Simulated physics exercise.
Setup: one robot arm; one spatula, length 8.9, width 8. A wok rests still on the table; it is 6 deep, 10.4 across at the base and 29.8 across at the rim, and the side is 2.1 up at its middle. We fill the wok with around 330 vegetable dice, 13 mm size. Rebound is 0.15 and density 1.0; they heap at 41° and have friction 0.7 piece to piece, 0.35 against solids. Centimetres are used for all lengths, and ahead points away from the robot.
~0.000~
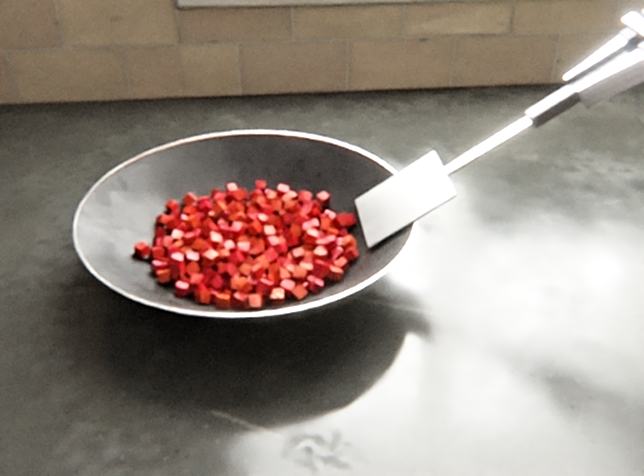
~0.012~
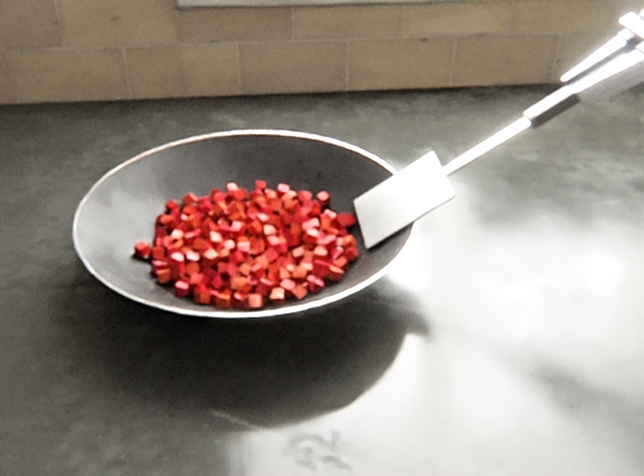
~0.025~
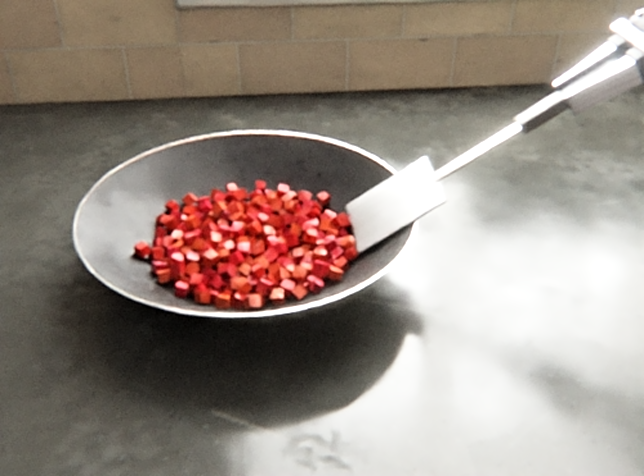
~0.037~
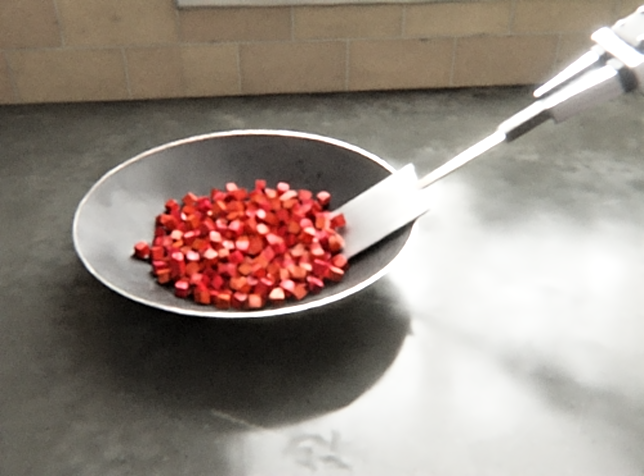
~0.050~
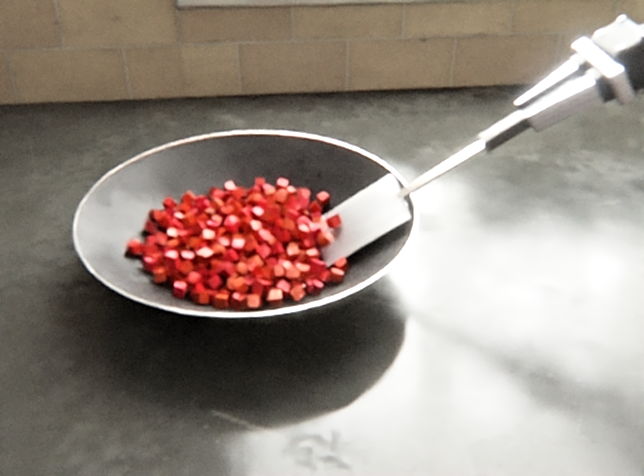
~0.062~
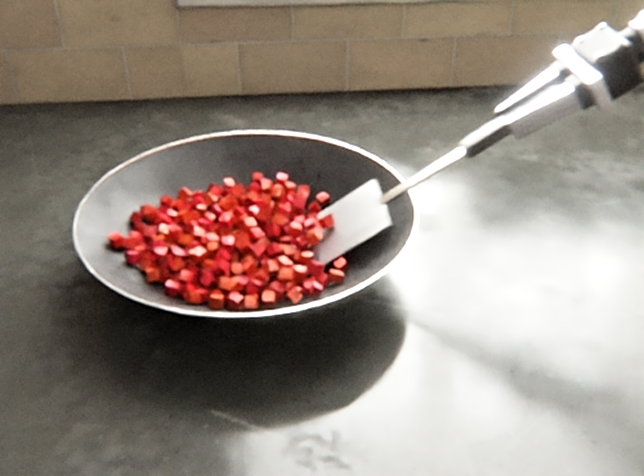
A robot arm lowered a spatula into a dark wok from the right and pushed it leftward against a pile of small red cubes, shifting them a little toward the left side.
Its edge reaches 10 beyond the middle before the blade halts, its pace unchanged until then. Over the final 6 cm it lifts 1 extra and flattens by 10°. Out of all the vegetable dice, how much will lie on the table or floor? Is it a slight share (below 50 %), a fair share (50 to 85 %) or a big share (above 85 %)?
It is a fair share.
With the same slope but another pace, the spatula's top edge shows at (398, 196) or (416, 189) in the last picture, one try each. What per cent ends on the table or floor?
40 % and 25 %.
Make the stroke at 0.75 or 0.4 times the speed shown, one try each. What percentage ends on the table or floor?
The two tries give roughly 45 and 25 in a hundred.
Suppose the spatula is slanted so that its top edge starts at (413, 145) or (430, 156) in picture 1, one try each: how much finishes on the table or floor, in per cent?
About 60% and 60%.
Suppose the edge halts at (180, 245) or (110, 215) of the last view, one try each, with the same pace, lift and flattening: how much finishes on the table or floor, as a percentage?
I'd say some 25 per cent, then some 55 per cent.
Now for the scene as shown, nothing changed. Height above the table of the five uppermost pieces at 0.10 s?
Roughly 6 cm above the table.
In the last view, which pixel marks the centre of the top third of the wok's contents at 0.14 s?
It is centred close to (136, 222).
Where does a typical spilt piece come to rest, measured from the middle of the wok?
Some 36 centimetres.
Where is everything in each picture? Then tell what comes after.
In the first picture, the spatula top edge at (445, 172), sloping 34°; upper third of the load around (259, 238), from x 140 to 350, top at y 185; 326 in the wok.
In the second picture, the spatula top edge at (444, 173), sloping 34°; upper third of the load around (259, 238), from x 140 to 350, top at y 185.
In the third picture, the spatula top edge at (435, 178), sloping 34°; upper third of the load around (258, 240), from x 140 to 350, top at y 185.
In the fourth picture, the spatula top edge at (419, 187), sloping 34°; upper third of the load around (256, 239), from x 140 to 340, top at y 185.
In the fifth picture, the spatula top edge at (401, 195), sloping 34°; upper third of the load around (249, 235), from x 135 to 340, top at y 185.
In the sixth picture, the spatula top edge at (382, 201), sloping 34°; upper third of the load around (230, 234), from x 115 to 340, top at y 180; 326 in the wok.
After 0.10 s, sloping 34°, highest piece 7 above the table; 326 in the wok.
After 0.14 s, sloping 32°, highest piece 9 above the table; 318 in the wok, 8 on the blade or in flight.
After 0.35 s, sloping 24°, highest piece 9 above the table; 139 in the wok, 73 on the table or floor, 114 on the blade or in flight.
After 1.40 s, sloping 24°, highest piece 4 above the table; 187 on the table or floor, 139 in the wok.
In the end, 187 on the table or floor, 139 in the wok. That is 57 % on the table or floor.
